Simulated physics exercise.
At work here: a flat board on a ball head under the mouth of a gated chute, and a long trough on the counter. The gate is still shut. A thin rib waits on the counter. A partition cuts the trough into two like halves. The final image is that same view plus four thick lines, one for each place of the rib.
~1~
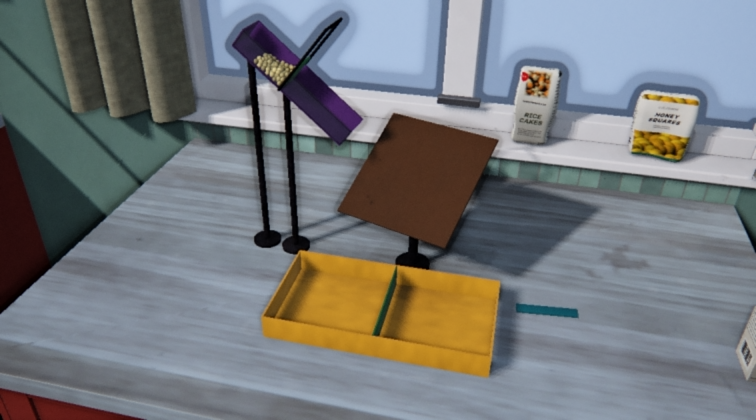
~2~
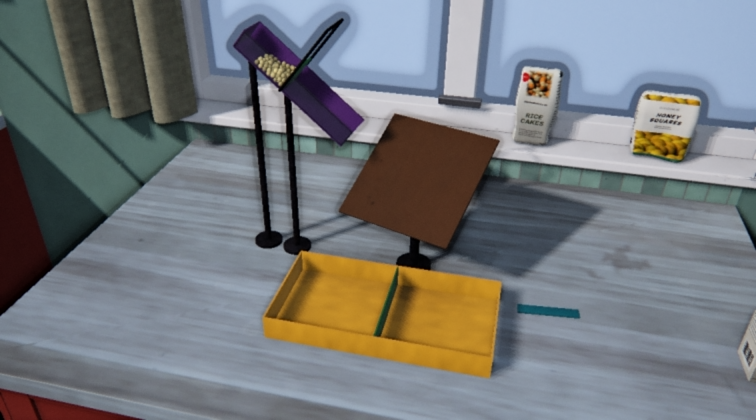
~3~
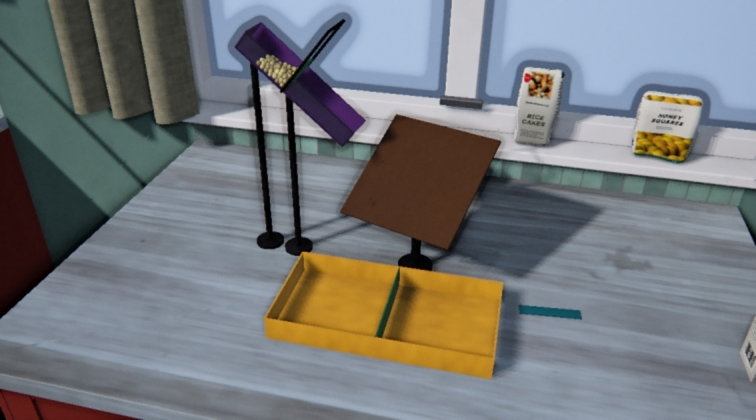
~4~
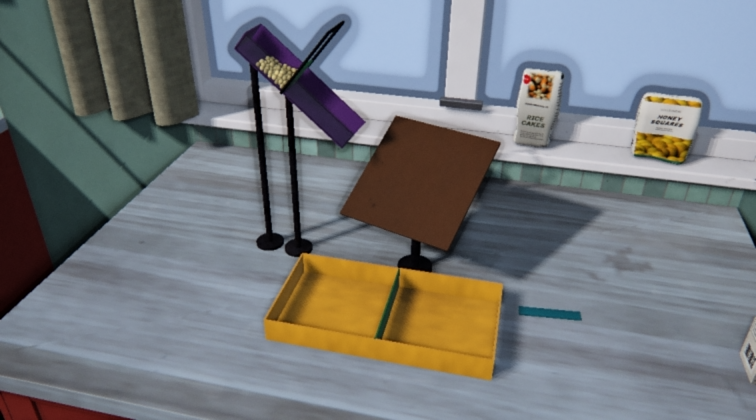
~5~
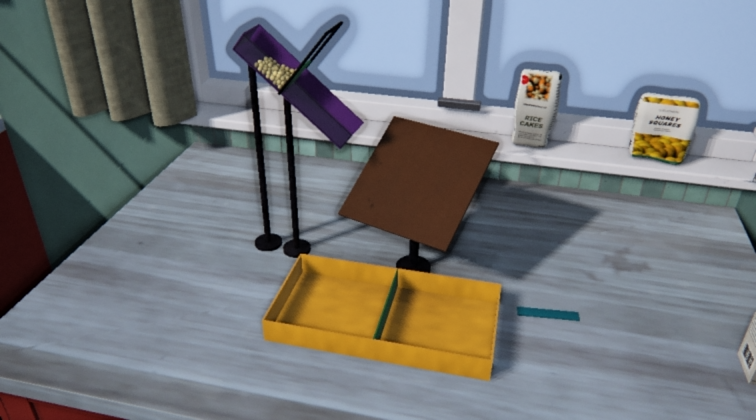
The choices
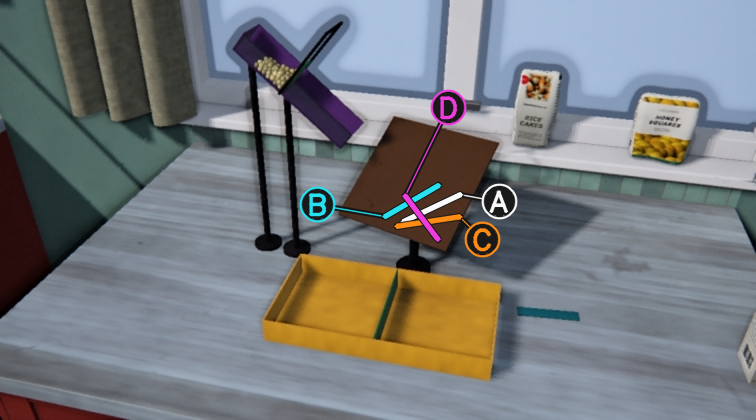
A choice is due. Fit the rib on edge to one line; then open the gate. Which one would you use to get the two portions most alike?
Go for D.
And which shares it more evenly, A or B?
A it is.
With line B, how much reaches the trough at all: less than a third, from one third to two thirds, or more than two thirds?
Line B gives more than two thirds.
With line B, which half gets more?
The left half.
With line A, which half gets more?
Left.
On the marked copy, line A from (460, 194) to (403, 221); line B from (438, 185) to (385, 216); line C from (459, 216) to (397, 226); line D from (405, 195) to (437, 239).
With A, of what is caught, the larger part in the left half, roughly a quarter in the right.
With B, of what is caught, almost all in the left half, just a few in the right.
With C, of what is caught, the larger part in the left half, roughly a quarter in the right.
With D, of what is caught, roughly a third in the left half, roughly two thirds in the right.
